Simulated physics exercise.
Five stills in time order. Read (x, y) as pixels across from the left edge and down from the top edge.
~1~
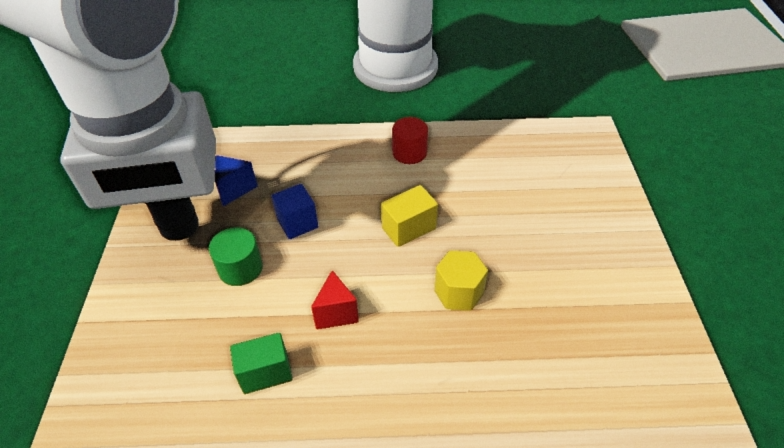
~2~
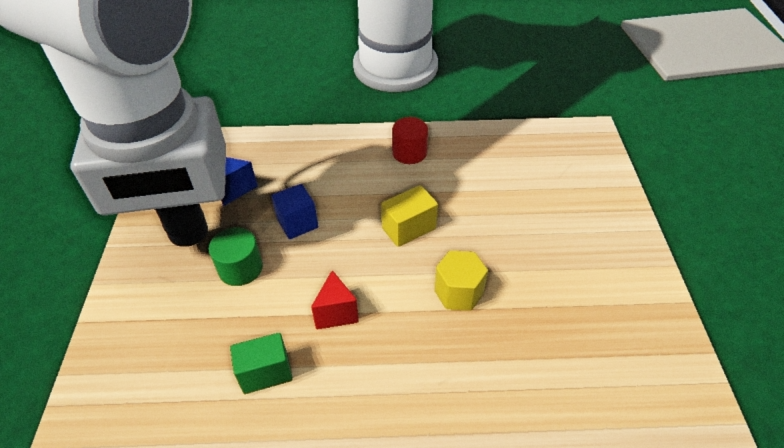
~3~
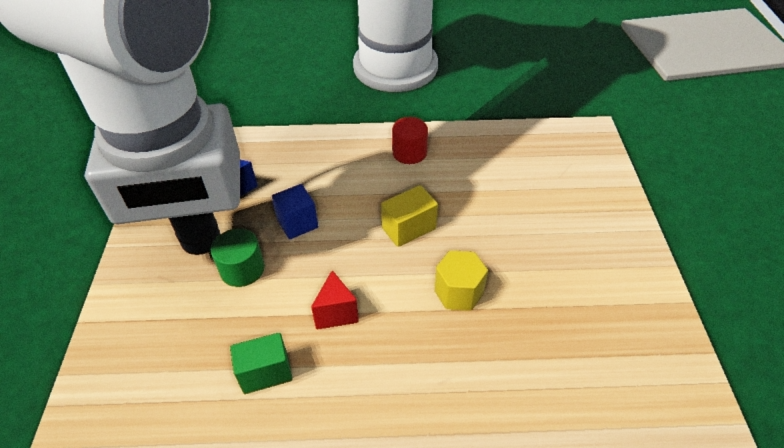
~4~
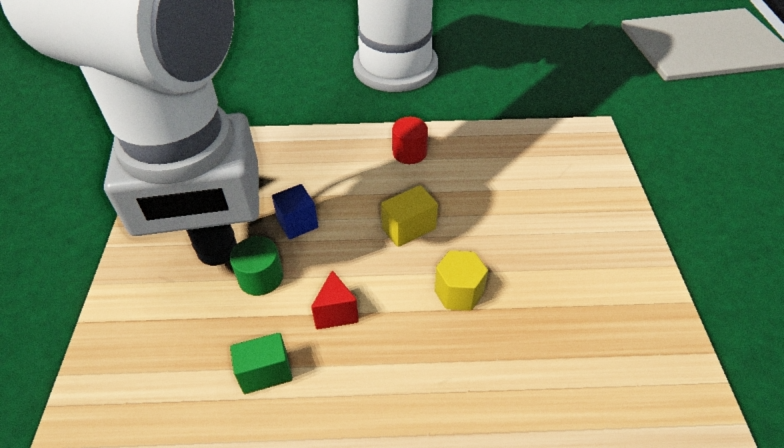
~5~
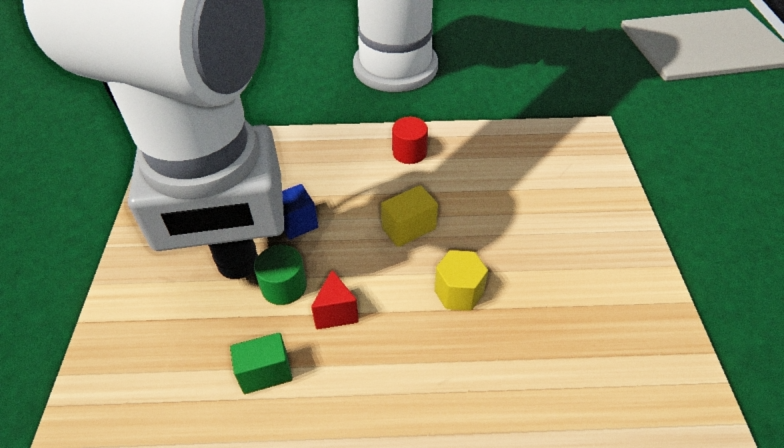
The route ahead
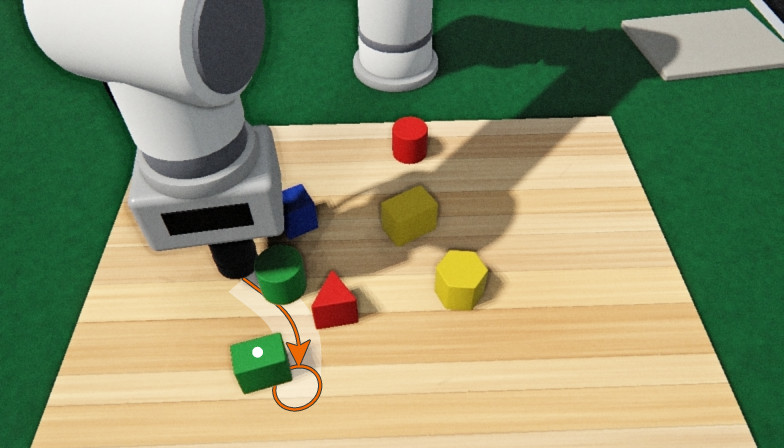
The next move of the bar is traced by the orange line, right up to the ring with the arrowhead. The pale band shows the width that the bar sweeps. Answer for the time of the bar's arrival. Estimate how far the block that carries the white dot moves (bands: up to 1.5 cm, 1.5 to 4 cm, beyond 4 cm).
Answer: 1.5 to 4 cm.
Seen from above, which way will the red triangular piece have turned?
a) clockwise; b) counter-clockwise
a - clockwise.
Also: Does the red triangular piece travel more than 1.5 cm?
Going by the path, yes.
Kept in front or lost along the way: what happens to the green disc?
The block gets away.
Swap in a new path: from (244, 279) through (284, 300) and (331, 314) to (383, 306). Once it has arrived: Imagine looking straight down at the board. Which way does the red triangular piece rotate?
My prediction: CW.
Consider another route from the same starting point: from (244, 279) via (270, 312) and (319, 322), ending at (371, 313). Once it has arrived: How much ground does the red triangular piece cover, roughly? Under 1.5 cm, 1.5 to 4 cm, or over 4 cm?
The red triangular piece moves over 4 cm.
The drawn path runs from (244, 279) through (276, 304) and (298, 340) to (297, 387); the dot is on the green oblong.
What follows on the original path. One third of the way, bar (273, 290); green disc (316, 273); red triangular piece (345, 293), turned 30° clockwise.
Two thirds of the way, bar (294, 327); green oblong (256, 355); green disc (327, 278); red triangular piece (357, 298), turned 25° clockwise.
At the end, bar (293, 374); green oblong (247, 379), turned 70° clockwise; green disc (327, 278); blue square block not moved; red triangular piece (357, 298), turned 25° clockwise.
